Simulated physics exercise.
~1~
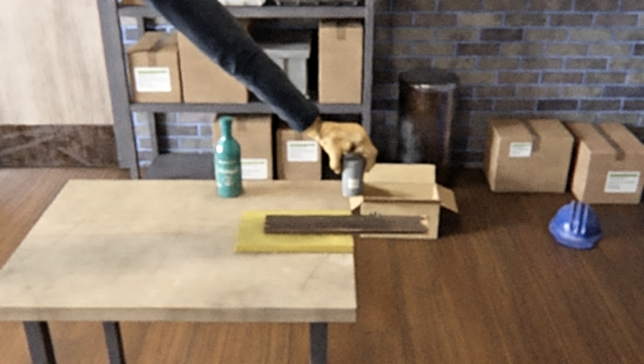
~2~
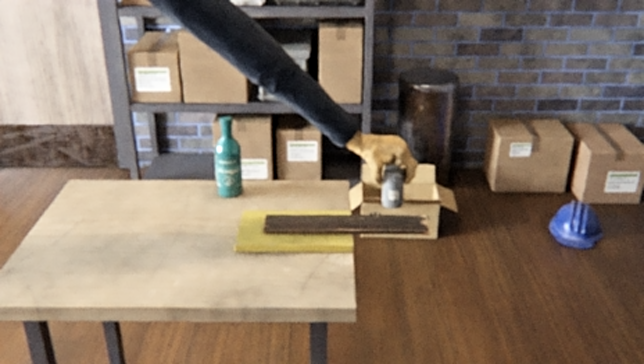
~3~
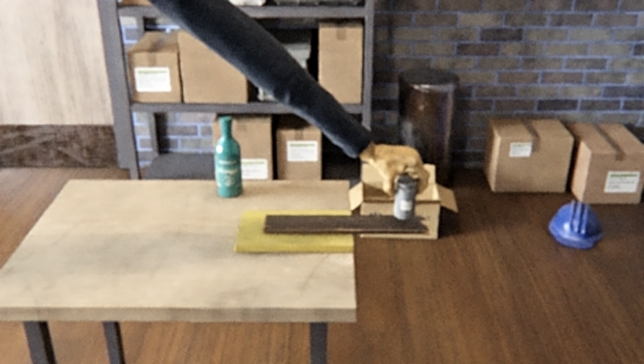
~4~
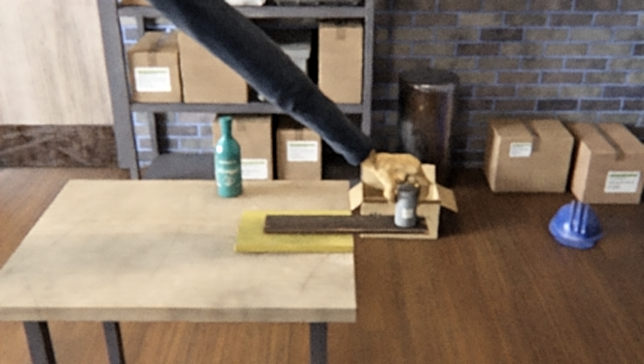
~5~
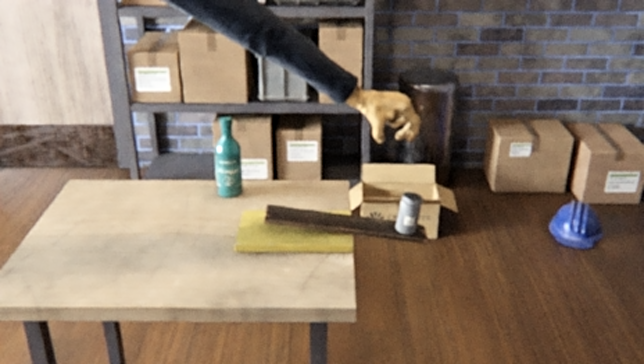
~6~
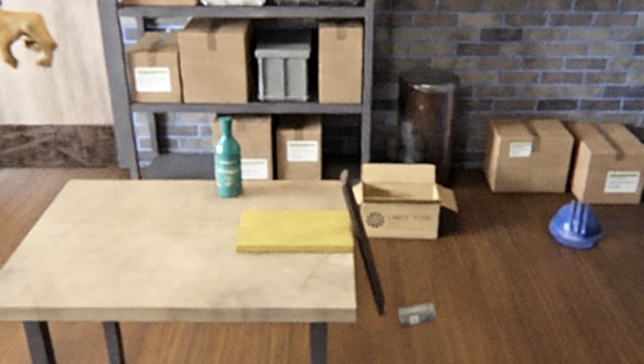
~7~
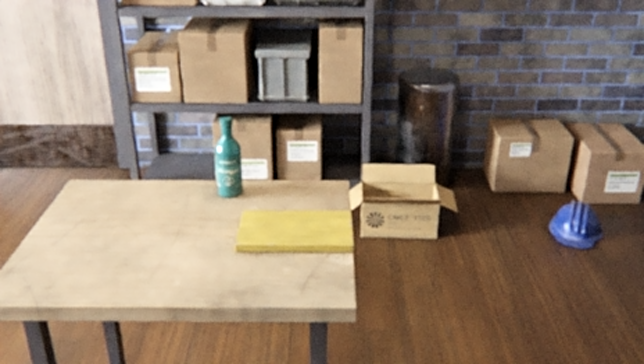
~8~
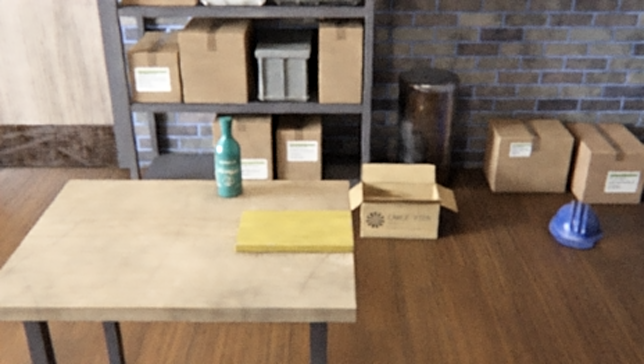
A dark-sleeved arm reaches in from the upper left over a pale wooden table, seen from slightly above in a storeroom with shelves, cardboard boxes and a brick wall. A turquoise bottle stands near the table's back edge, and a black plank lies across a yellow slab, jutting past the right edge before an open box. The hand carries a small grey shaker rightward and lowers it onto the plank's overhanging end. As the hand lets go and draws back, the plank tips and the shaker leans. Both drop off the table and go out of sight, while the slab and bottle stay put.
